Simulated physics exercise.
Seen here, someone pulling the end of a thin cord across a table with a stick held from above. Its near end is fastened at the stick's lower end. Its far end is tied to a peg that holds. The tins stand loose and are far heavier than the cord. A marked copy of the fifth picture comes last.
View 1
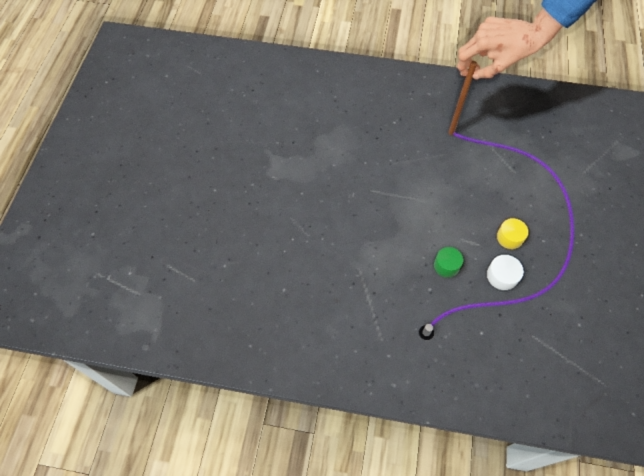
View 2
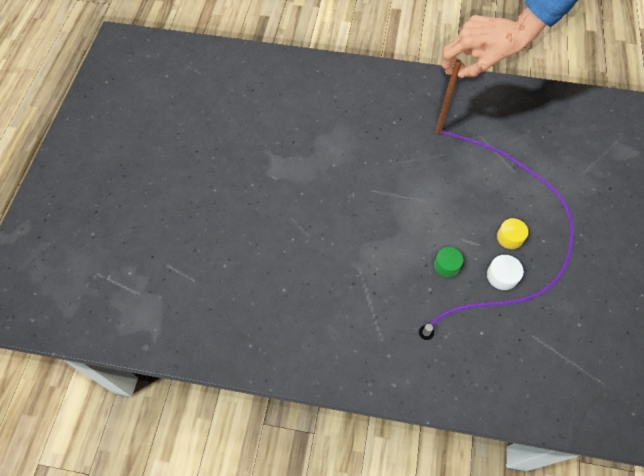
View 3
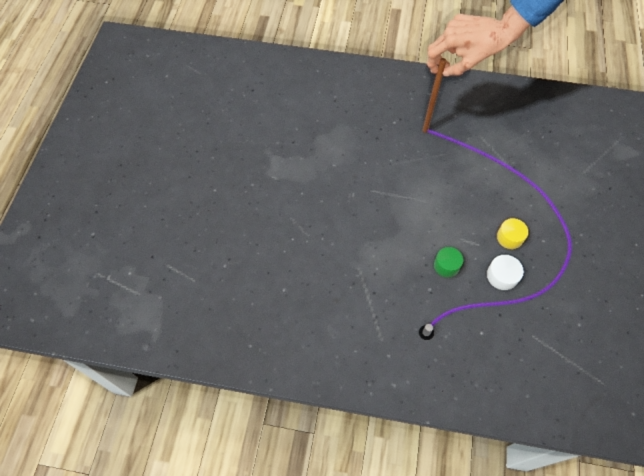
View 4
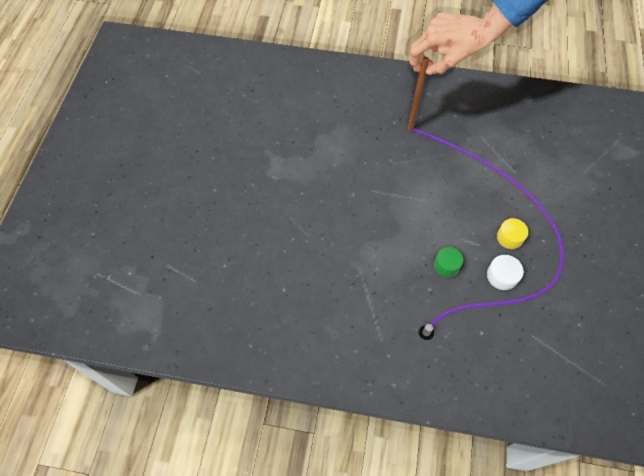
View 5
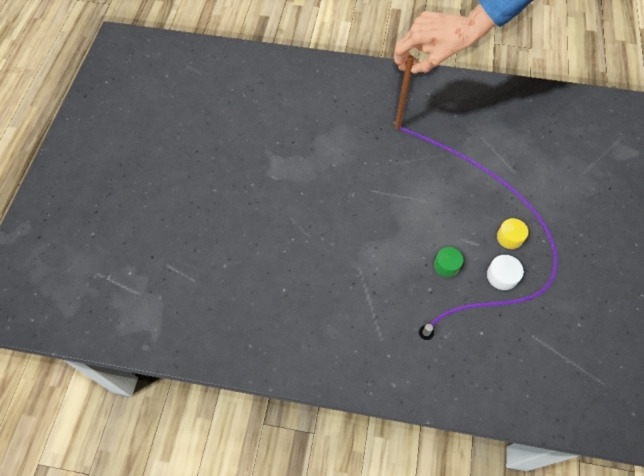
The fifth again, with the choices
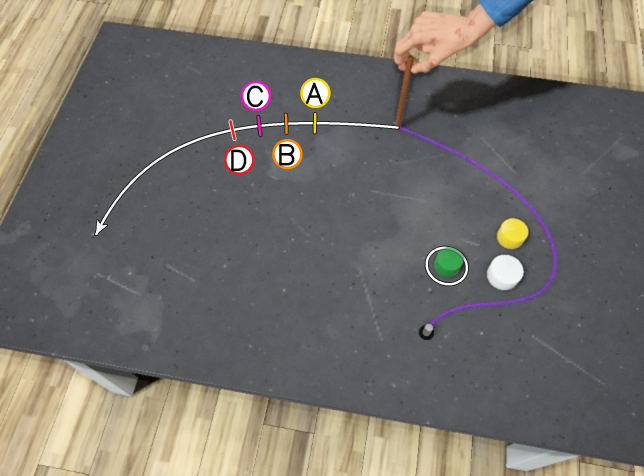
A stick held from above by a hand drags the end of a thin purple cord steadily leftward along the far side of a dark table. The cord's other end stays at a small peg, while its wide curve around the right of the yellow and white tins straightens somewhat and draws slightly inward.
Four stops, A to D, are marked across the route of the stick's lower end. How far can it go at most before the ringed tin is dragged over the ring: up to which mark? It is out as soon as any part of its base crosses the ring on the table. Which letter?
It can go as far as C.
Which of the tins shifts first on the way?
The yellow tin.
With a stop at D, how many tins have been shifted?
Three.
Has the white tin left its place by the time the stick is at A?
By then, no.
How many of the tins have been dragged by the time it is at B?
Two.
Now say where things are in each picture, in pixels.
Yellow tin (512, 234); green tin (448, 262); peg (428, 330), in the first picture.
Peg (428, 330); white tin (505, 273), in the second picture.
Yellow tin (512, 234); green tin (448, 262), in the third picture.
Peg (428, 330); white tin (505, 273), in the fourth picture.
Yellow tin (512, 234); green tin (448, 262); peg (428, 330), in the fifth picture.
On the copy, A at (315, 123); B at (286, 124); C at (259, 126); D at (232, 130); the ring at (447, 266); the route from (398, 128) via (225, 132) to (96, 234).
On C. First, foot of the stick (349, 125); green tin (448, 262).
Then, foot of the stick (301, 124); white tin (498, 270); yellow tin (486, 243); green tin (448, 262).
Finally, foot of the stick (259, 126); white tin (475, 267); yellow tin (464, 242); green tin (447, 262); the green tin is still in its ring.
By contrast, A is safe but short; B is safe but short; D drags the ringed tin to (434, 263).
